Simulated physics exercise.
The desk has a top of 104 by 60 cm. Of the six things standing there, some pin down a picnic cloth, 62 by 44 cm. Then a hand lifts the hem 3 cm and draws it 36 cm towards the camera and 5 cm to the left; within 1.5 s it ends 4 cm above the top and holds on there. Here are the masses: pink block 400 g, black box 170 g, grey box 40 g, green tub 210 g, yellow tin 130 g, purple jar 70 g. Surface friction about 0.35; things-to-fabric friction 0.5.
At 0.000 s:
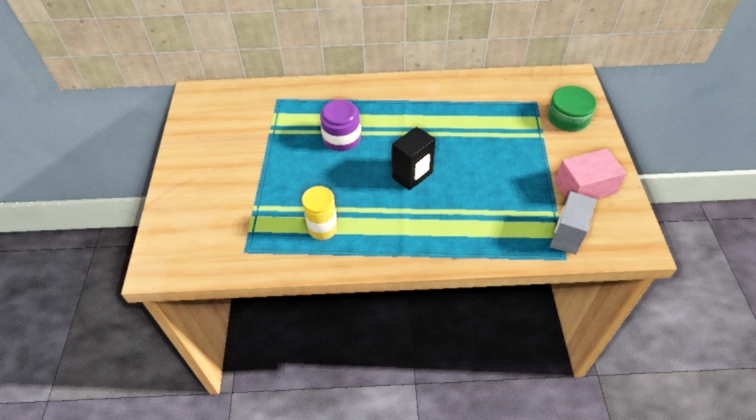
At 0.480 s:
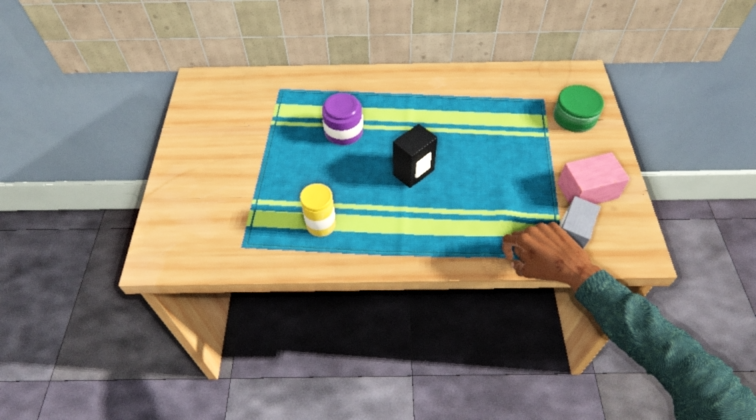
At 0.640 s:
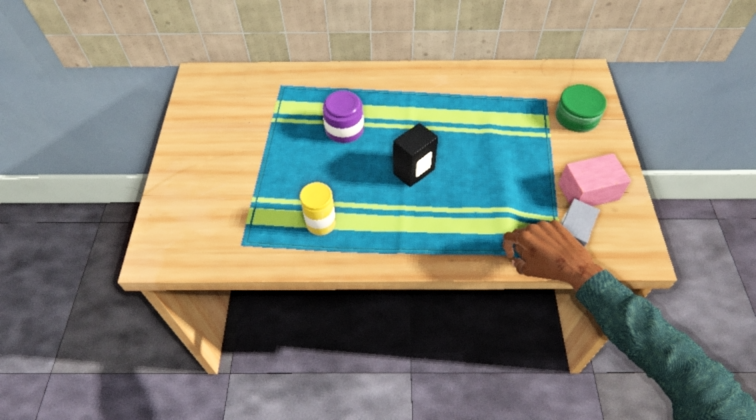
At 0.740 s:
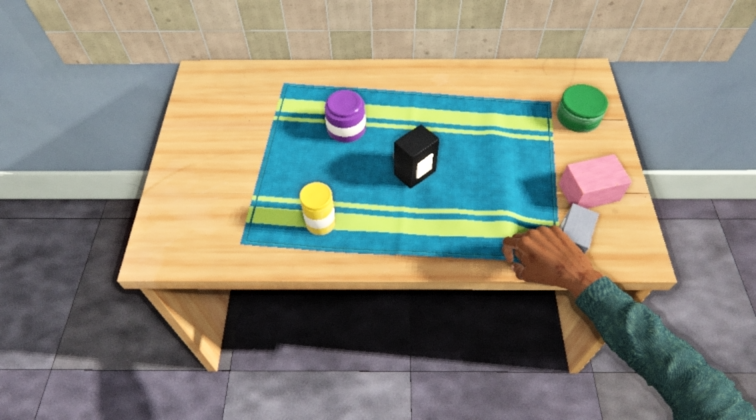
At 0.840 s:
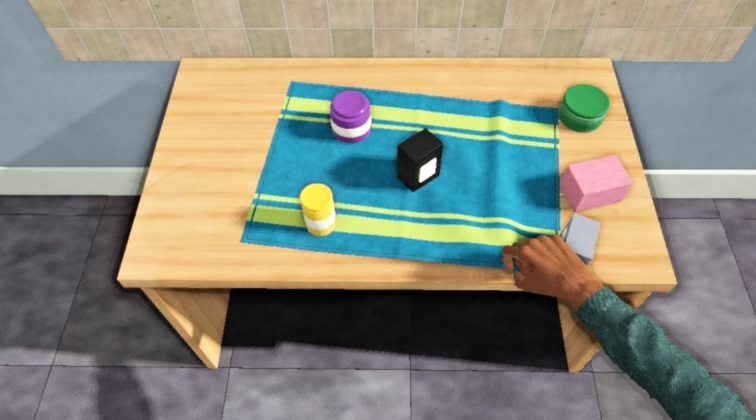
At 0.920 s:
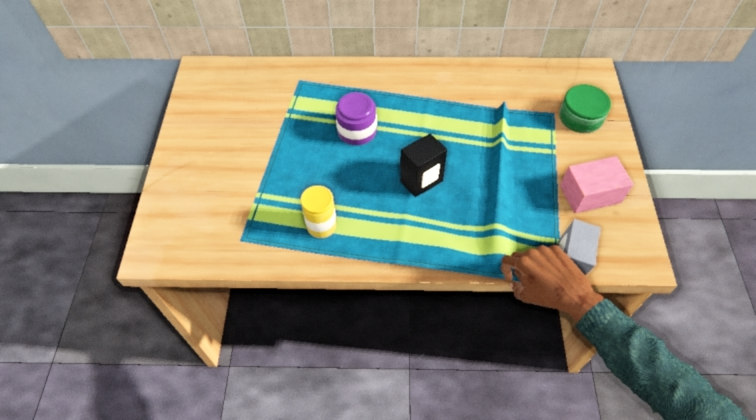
A hand grips the cloth's near right corner and drags it slightly, wrinkling the cloth.
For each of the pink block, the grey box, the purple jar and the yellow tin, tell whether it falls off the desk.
Pink block: Stays; grey box: Falls; purple jar: Falls; yellow tin: Falls.
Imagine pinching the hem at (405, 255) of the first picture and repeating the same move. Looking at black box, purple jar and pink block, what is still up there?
At the end, the black box ends up off the top, the purple jar ends up off the top, and the pink block holds its spot.
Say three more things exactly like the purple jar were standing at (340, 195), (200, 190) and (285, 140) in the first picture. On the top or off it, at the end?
Log, in listed order - lost / kept / lost.
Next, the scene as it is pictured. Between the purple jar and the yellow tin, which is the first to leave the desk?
Yellow.
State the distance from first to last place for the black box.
As for the black box, it finishes off the top.
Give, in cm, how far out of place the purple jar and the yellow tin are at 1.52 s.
Purple jar 20 cm, yellow tin 10 cm.
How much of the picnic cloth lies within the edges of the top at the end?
Share within the edges: Approx. 0 %.
After 1.2 s, 90 % of the picnic cloth is still over the top; purple jar 11 cm off its start, grey box 10 cm off its start, yellow tin 5 cm off its start.
After 1.5 s, 70 % of the picnic cloth is still over the top; purple jar 21 cm off its start, grey box over the edge, yellow tin 11 cm off its start.
After 1.8 s, 50 % of the picnic cloth is still over the top; purple jar 30 cm off its start at (441, 193), yellow tin 20 cm off its start at (349, 314), grey box over the edge.
After 2.1 s, 5 % of the picnic cloth is still over the top; purple jar 54 cm off its start, yellow tin over the edge, grey box over the edge.
After 3.7 s, 0 % of the picnic cloth is still over the top; purple jar over the edge, yellow tin over the edge, grey box over the edge, pink block 0 cm off its start at (601, 175).
